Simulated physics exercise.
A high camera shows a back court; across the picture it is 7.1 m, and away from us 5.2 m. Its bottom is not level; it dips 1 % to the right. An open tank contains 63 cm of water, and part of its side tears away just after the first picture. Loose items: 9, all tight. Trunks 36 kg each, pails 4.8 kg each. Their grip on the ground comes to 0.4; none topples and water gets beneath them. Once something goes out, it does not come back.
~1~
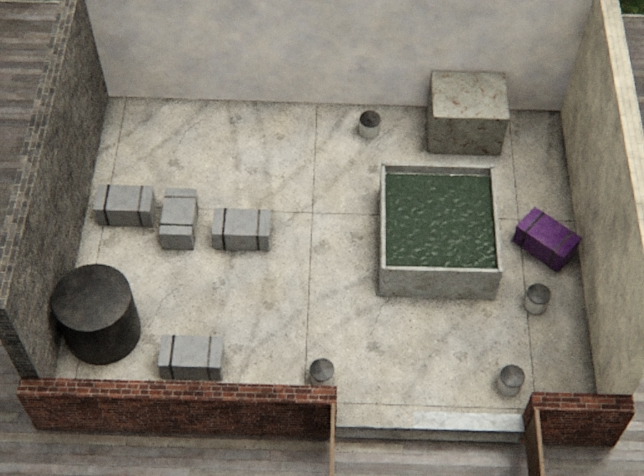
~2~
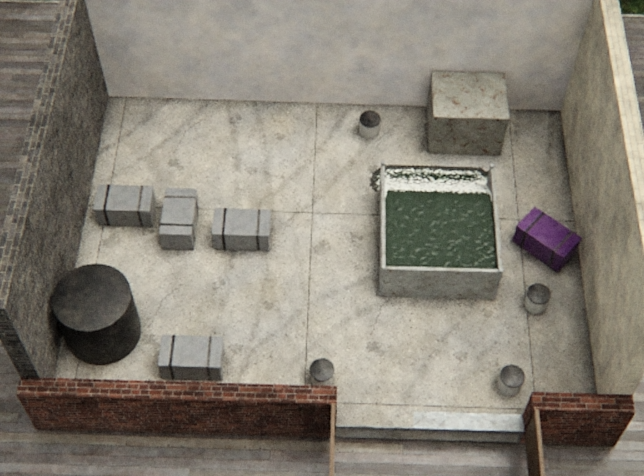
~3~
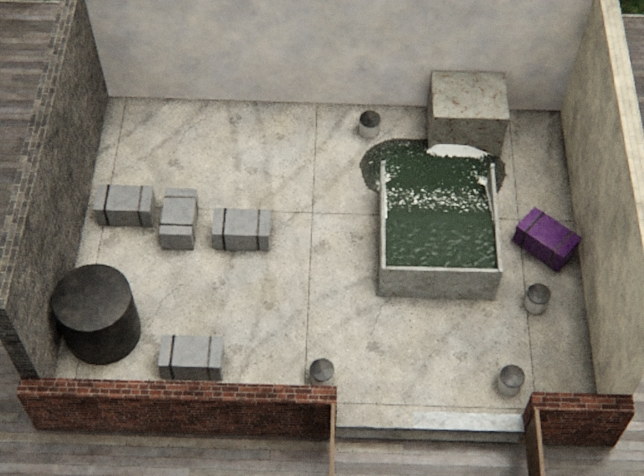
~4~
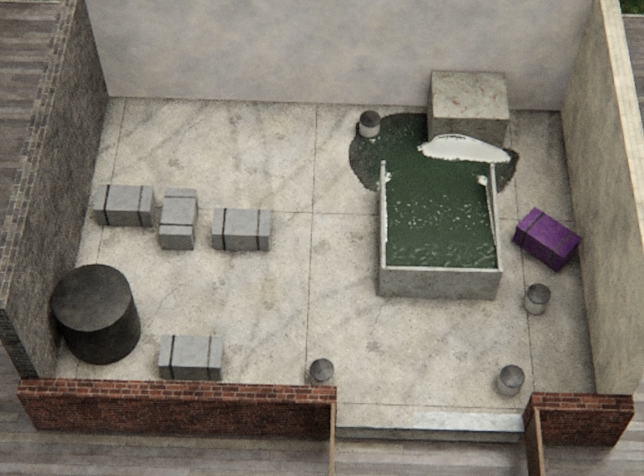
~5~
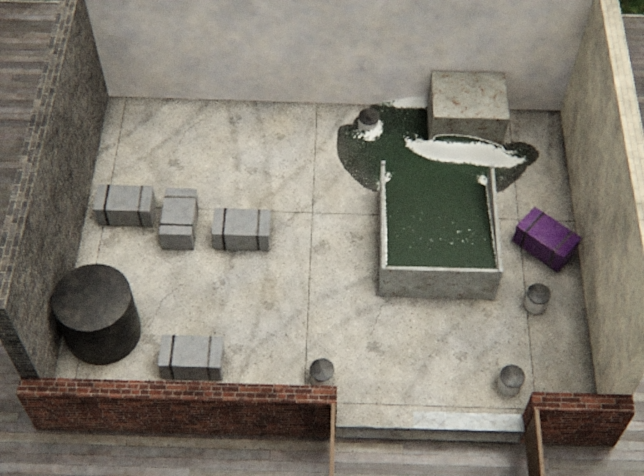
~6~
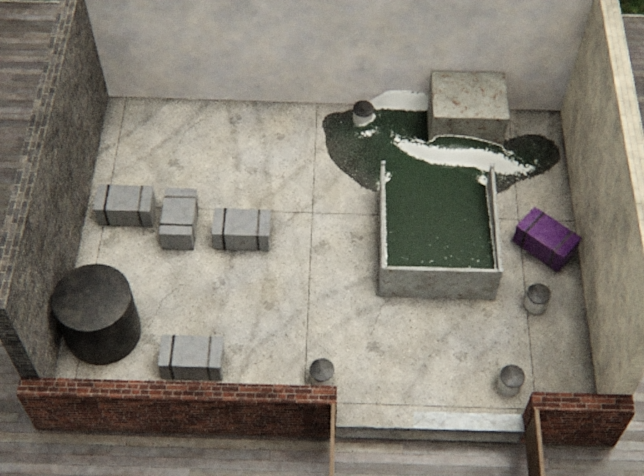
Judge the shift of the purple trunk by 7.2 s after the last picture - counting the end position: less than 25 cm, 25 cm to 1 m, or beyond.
The way I see it, it gets displaced a short stretch.
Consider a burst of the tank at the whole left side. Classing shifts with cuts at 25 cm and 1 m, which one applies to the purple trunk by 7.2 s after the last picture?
My answer is that the purple trunk remains put.
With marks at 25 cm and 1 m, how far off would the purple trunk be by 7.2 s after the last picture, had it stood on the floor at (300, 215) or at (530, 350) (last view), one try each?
From the first place it is barely disturbed; from the second it is barely disturbed.
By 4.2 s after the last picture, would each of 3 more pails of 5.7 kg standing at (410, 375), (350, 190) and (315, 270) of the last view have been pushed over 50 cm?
First inside the limit, then inside the limit, then inside the limit.
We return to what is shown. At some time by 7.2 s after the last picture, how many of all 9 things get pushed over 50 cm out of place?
That adds up to 3.
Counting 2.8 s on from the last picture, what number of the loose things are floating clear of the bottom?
Just then, the number is 1.
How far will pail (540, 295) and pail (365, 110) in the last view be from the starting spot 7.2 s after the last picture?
In turn: 30 cm, 450 cm.
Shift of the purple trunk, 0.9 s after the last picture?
It is about 0 cm out of place by then.
Then, 0.9 s after the last picture the purple trunk is near (549, 232), 0.0 m from its start, aground; 0 of 9 are out; 0 afloat.
Then, 2.8 s after the last picture the purple trunk is near (519, 246), 0.5 m from its start, aground; 0 of 9 are out; 1 afloat.
Then, 4.8 s after the last picture the purple trunk is near (519, 246), 0.5 m from its start, aground; 0 of 9 are out; 1 afloat.
Then, 7.2 s after the last picture the purple trunk is near (519, 246), 0.5 m from its start, aground; 0 of 9 are out; 0 afloat.
